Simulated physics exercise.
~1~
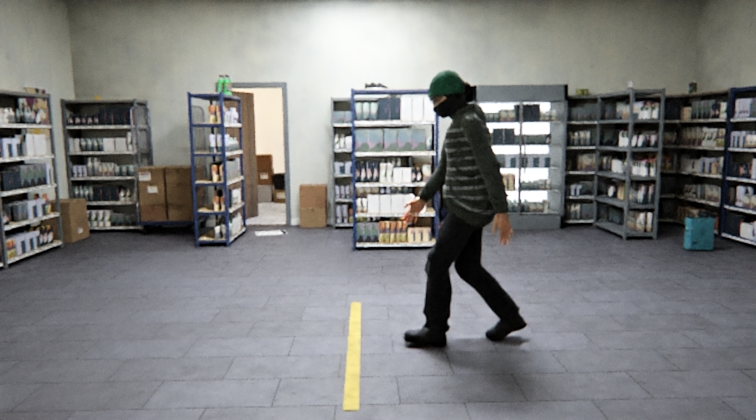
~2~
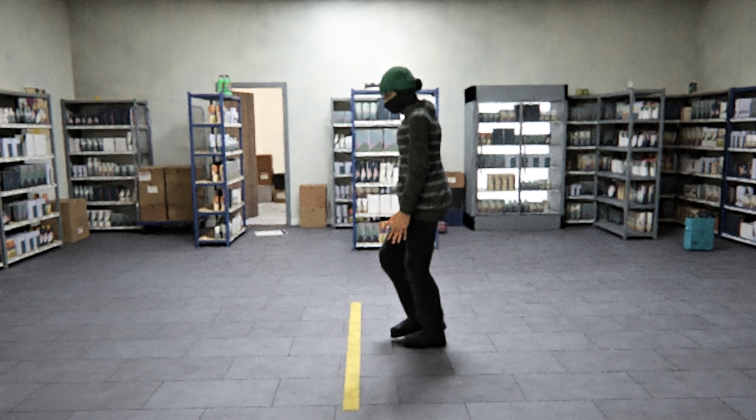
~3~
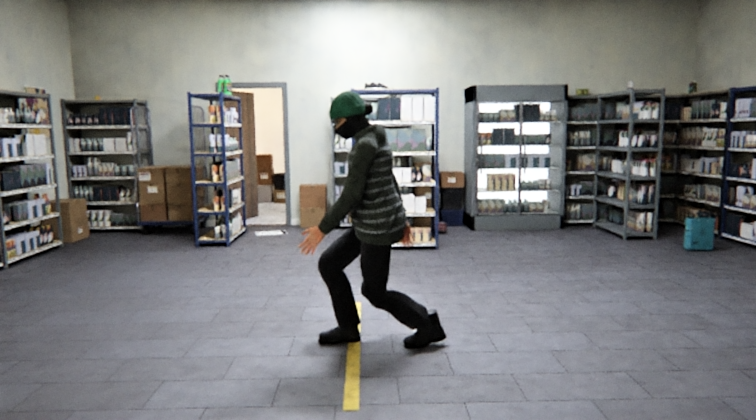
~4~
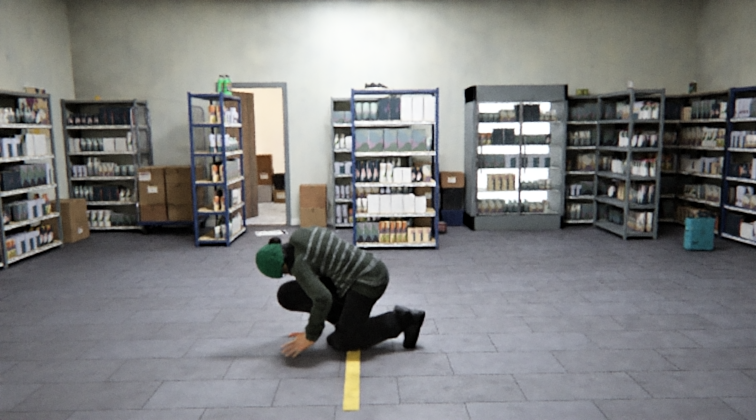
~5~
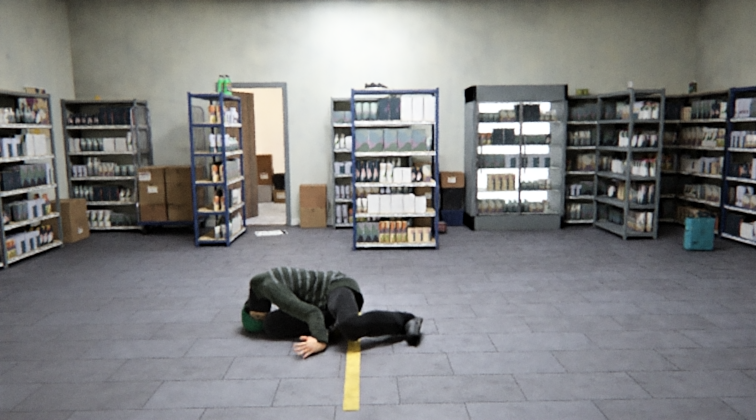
A person in a green cap walks left, crumples at the yellow strip and lies across it.
